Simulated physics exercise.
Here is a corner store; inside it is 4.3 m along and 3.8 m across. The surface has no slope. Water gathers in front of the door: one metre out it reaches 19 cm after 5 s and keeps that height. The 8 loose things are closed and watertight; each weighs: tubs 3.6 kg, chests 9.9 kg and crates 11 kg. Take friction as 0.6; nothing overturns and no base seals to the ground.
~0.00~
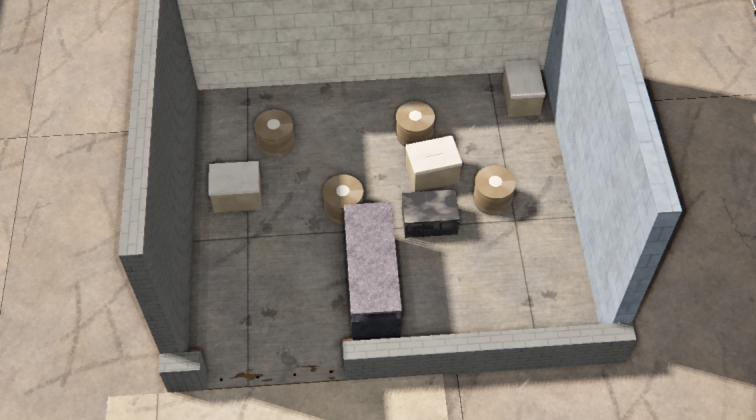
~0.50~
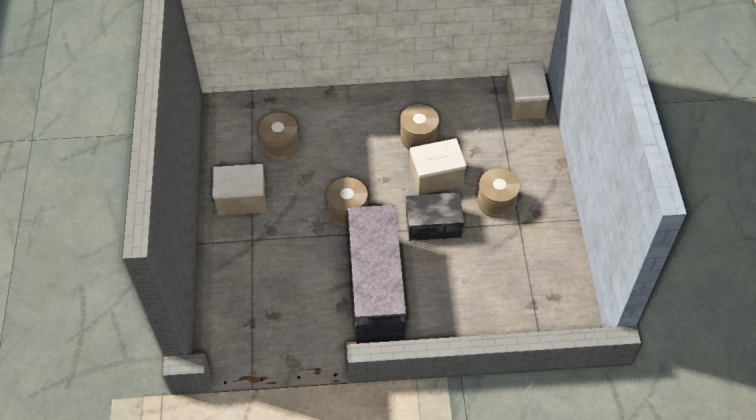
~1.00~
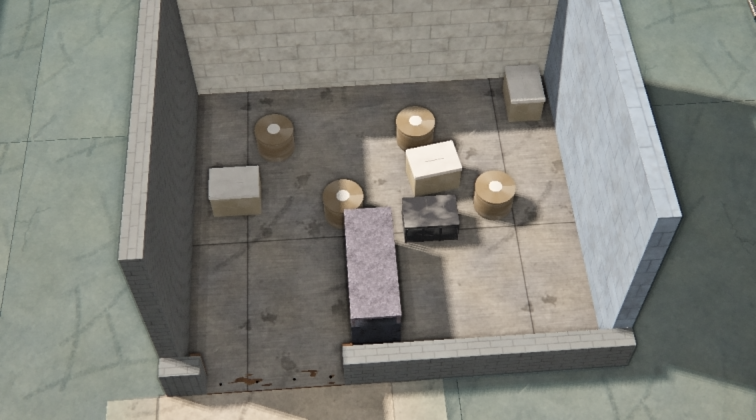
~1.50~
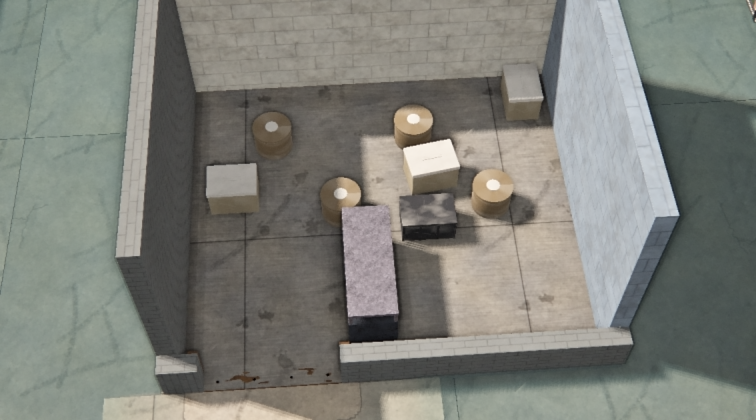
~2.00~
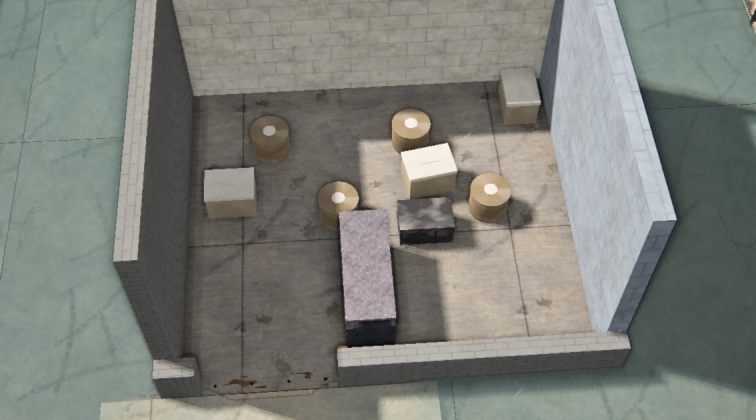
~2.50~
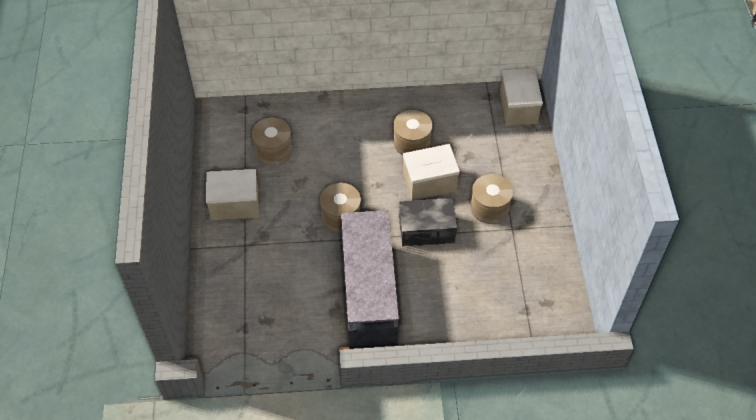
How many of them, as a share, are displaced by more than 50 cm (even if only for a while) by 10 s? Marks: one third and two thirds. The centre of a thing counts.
That comes to one to two thirds.
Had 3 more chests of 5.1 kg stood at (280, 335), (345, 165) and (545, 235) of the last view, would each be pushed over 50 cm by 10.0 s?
In that order: Over, more, short of it.
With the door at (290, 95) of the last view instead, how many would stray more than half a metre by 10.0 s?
Then 4.
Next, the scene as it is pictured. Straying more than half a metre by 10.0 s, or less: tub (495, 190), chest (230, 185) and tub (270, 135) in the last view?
In that order: Less, over, more.
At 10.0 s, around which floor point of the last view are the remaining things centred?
Near (449, 164).
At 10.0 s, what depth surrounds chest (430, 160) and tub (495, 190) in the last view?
Roughly 4 and 2 cm.
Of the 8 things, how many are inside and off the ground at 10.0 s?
At that moment 5.
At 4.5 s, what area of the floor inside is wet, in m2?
Some 3.5 m2.
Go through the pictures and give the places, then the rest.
In the first frame, a tub at (343, 191), on the bottom; a chest at (525, 78) rests on the ground; 0.0 m2 under water; 0 of 8 have shifted.
In the second frame, a tub at (347, 194), on the bottom; a chest at (529, 80), on the bottom; 0.0 m2 under water; 0 of 8 have shifted.
In the third frame, a tub at (343, 196), on the bottom; a chest at (525, 83), on the bottom; water covers 0.0 m2; 0 of 8 have shifted.
In the fourth frame, a tub at (341, 194), on the bottom; a chest at (523, 81) rests on the ground; water covers 0.0 m2; 0 of 8 have shifted.
In the fifth frame, a tub at (338, 198), on the bottom; a chest at (521, 86) rests on the ground; 0.0 m2 under water; 0 of 8 have shifted.
In the sixth frame, a tub at (340, 199), on the bottom; a chest at (522, 86) rests on the ground; 0.2 m2 under water; 0 of 8 have shifted.
After 3.5 s 0 of 8 are over 50 cm from their spots; 0 afloat.
After 4.5 s 0 of 8 are over 50 cm from their spots; 0 afloat.
After 7.0 s 3 of 8 are over 50 cm from their spots; 2 afloat.
After 10.0 s 4 of 8 are over 50 cm from their spots, and 4 have been at some point; 5 afloat.
